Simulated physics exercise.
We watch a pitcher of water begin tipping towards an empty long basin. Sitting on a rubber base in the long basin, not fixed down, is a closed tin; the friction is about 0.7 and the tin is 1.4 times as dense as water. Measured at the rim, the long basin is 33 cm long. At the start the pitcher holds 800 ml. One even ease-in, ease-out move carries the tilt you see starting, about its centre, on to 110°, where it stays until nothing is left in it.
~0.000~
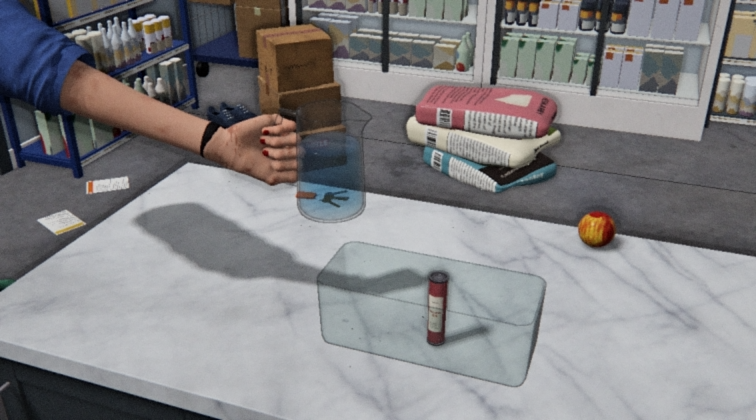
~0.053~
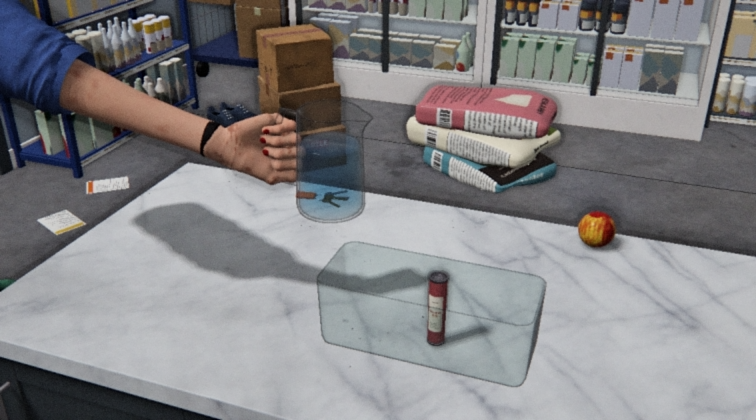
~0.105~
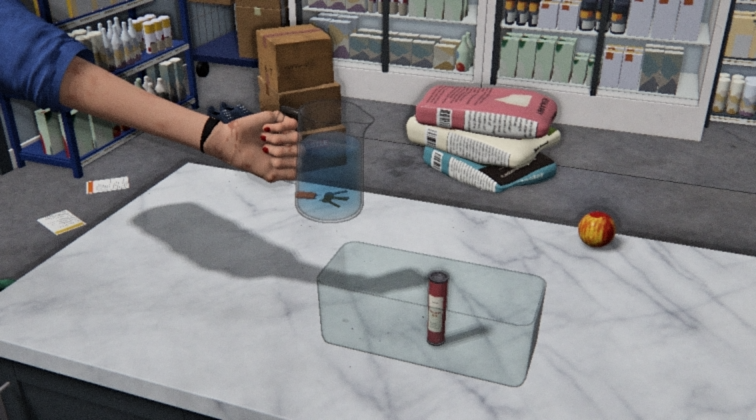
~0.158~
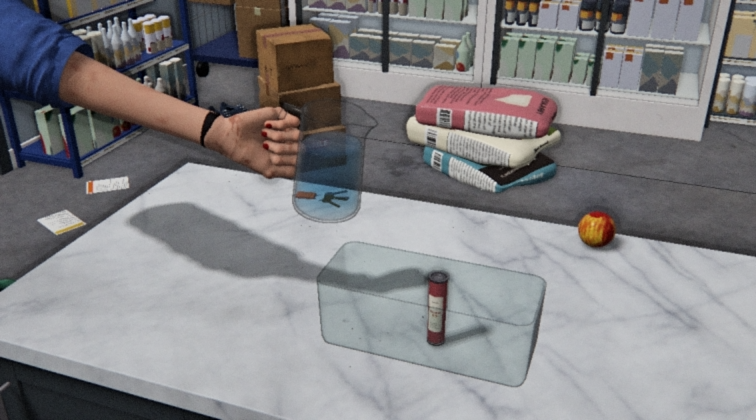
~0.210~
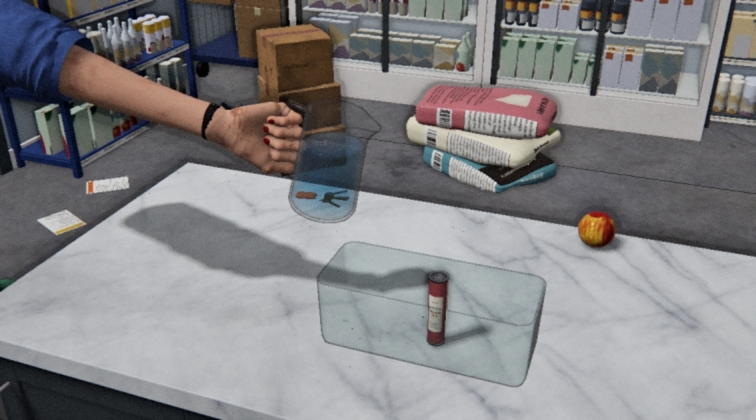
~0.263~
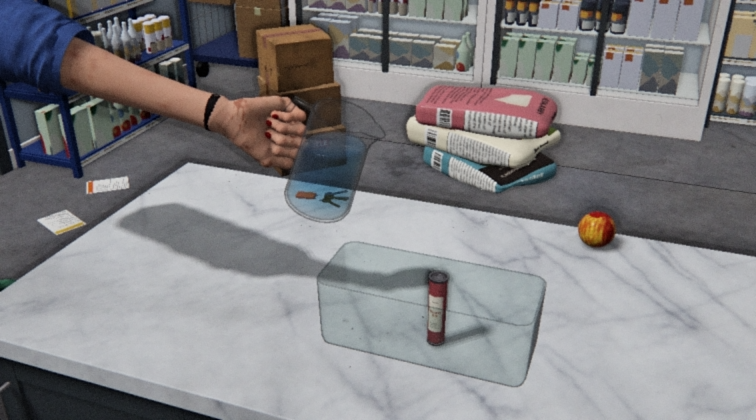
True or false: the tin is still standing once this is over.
False.
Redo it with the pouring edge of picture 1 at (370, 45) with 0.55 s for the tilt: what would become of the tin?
Then the tin remains standing.
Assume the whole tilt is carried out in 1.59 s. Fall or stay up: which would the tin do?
In that case the tin overturns.
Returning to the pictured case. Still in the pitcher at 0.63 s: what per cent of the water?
About 92 per cent.
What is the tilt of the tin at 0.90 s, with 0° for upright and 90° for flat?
Near 15 degrees.
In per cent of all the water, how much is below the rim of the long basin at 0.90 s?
Some 32 per cent.
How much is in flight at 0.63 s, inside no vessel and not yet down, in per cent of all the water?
Around 8 in a hundred.
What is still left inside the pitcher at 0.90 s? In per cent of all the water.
About 42 percent.
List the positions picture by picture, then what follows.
In the first frame, it leans 0°; its right rim is at (371, 118); the water meets the walls at (304, 137) and (360, 145); the long basin's rim runs from (331, 261) to (540, 303); the tin's top is at (439, 280).
In the second frame, it leans 1°; its right rim is at (372, 118); the water meets the walls at (304, 137) and (360, 146).
In the third frame, it leans 3°; its right rim is at (374, 121); the water meets the walls at (305, 138) and (361, 146).
In the fourth frame, it leans 7°; its right rim is at (377, 124); the water meets the walls at (305, 138) and (362, 146).
In the fifth frame, it leans 12°; its right rim is at (381, 129); the water meets the walls at (304, 143) and (364, 147).
In the sixth frame, it leans 18°; its right rim is at (385, 136); the water meets the walls at (303, 149) and (366, 148).
After 0.63 s the tilt is 79° and 92 per cent is still to pour; the tin stands where it began.
After 0.90 s the tilt is 108° and 41 per cent is still to pour; the tin leans 14°.
After 1.18 s the tilt is 110° and 6 per cent is still to pour; the tin lies on its side.
After 1.48 s the tilt is 110° and 0 per cent is still to pour; the tin lies on its side.
In the end the tin lies on its side.
